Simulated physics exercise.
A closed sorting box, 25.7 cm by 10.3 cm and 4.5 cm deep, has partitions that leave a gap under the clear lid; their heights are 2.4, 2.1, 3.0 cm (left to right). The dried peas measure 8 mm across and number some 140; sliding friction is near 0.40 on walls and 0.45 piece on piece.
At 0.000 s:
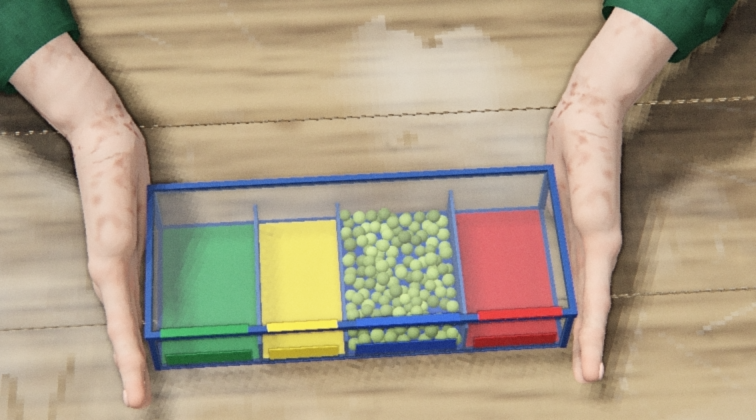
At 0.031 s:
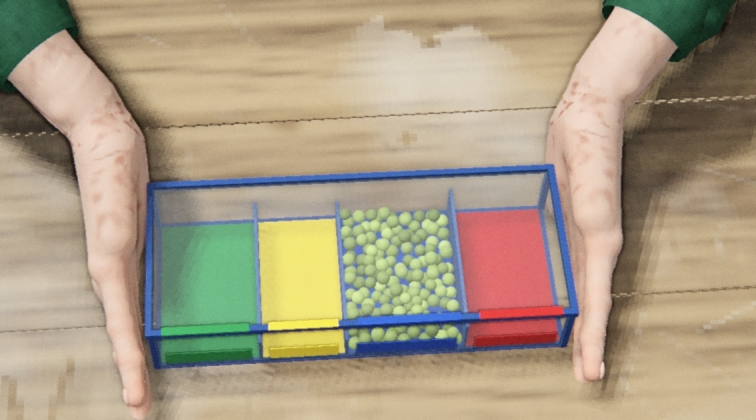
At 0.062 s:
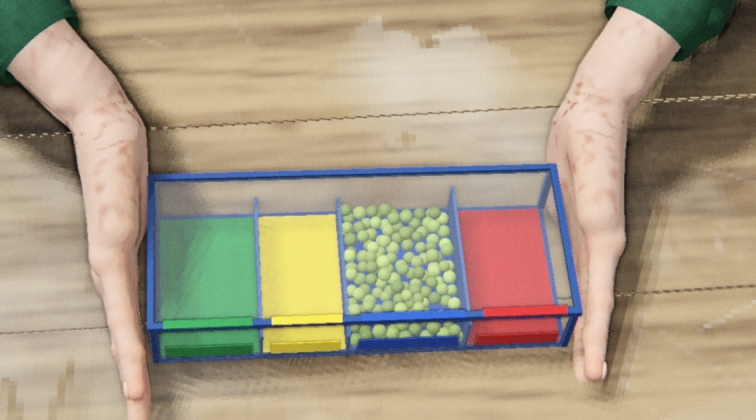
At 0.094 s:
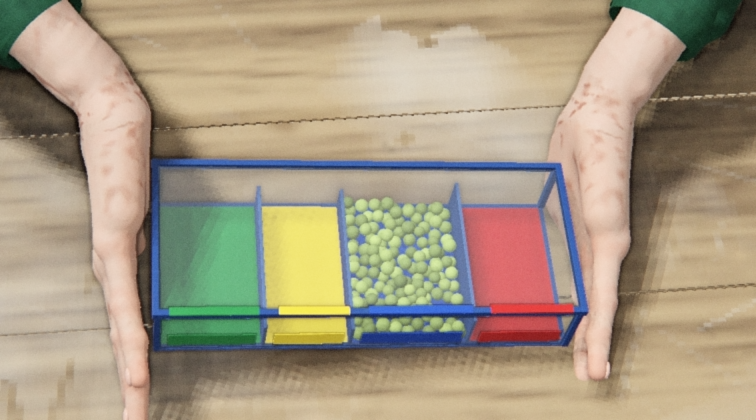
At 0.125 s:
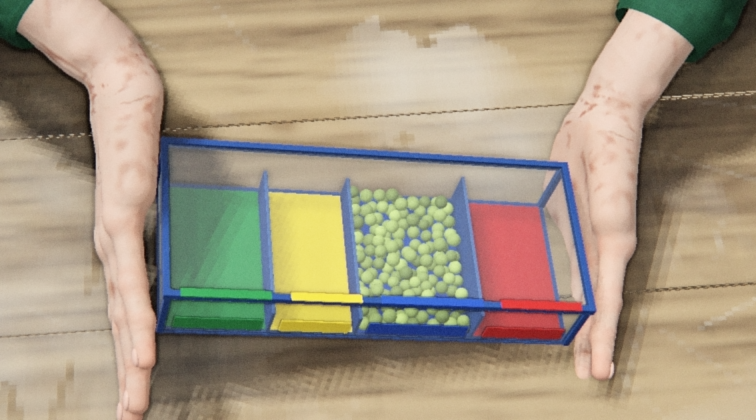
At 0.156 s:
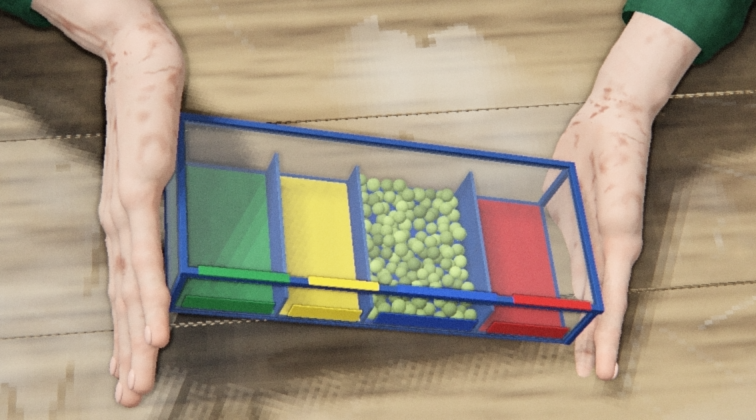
On a wooden tabletop, two hands in green sleeves hold a clear, blue-edged box with green, yellow, blue and red sections, small green balls filling the blue one. The box sits nearly level at first, then the hands tilt it, raising its left end while the balls stay in their section.
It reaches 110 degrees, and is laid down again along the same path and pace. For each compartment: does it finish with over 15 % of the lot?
Red yes, blue yes, green no, yellow no.
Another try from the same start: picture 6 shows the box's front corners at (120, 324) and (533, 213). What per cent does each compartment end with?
Red 0; blue 0; green 95; yellow 5.
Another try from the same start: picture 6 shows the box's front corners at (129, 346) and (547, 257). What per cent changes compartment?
In that case some 100 per cent.
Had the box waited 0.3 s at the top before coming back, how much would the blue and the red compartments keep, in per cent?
In that case blue 55; red 45.
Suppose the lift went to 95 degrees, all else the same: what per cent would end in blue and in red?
Then: Blue 65, red 35.
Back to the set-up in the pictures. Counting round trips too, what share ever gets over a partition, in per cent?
Roughly 45 per cent.
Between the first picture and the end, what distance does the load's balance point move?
Some 4.5 cm.
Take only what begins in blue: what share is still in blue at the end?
Roughly 60 per cent.
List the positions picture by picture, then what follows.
In the first frame, box tilt 0 degrees, front corners at (152, 334) and (570, 310); blue 100 %.
In the second frame, box tilt 1 degrees, front corners at (152, 332) and (571, 310).
In the third frame, box tilt 3 degrees, front corners at (154, 325) and (575, 309), lowest corner right back.
In the fourth frame, box tilt 7 degrees, front corners at (159, 311) and (580, 308), lowest corner right back.
In the fifth frame, box tilt 12 degrees, front corners at (170, 292) and (588, 307), lowest corner right back.
In the sixth frame, box tilt 18 degrees, front corners at (187, 269) and (596, 307), lowest corner right back; blue 100 %. Its pace works out near 190 degrees a second.
After 0.71 s, tilt 110 degrees; red 25 %, blue 75 %.
After 1.08 s, tilt 48 degrees; red 40 %, blue 60 %.
Then, at 1.54 s, tilt 0 degrees; red 45 %, blue 55 %.
At rest (2.1 s), red 45 %, blue 55 %, green 0 %, yellow 0 %.
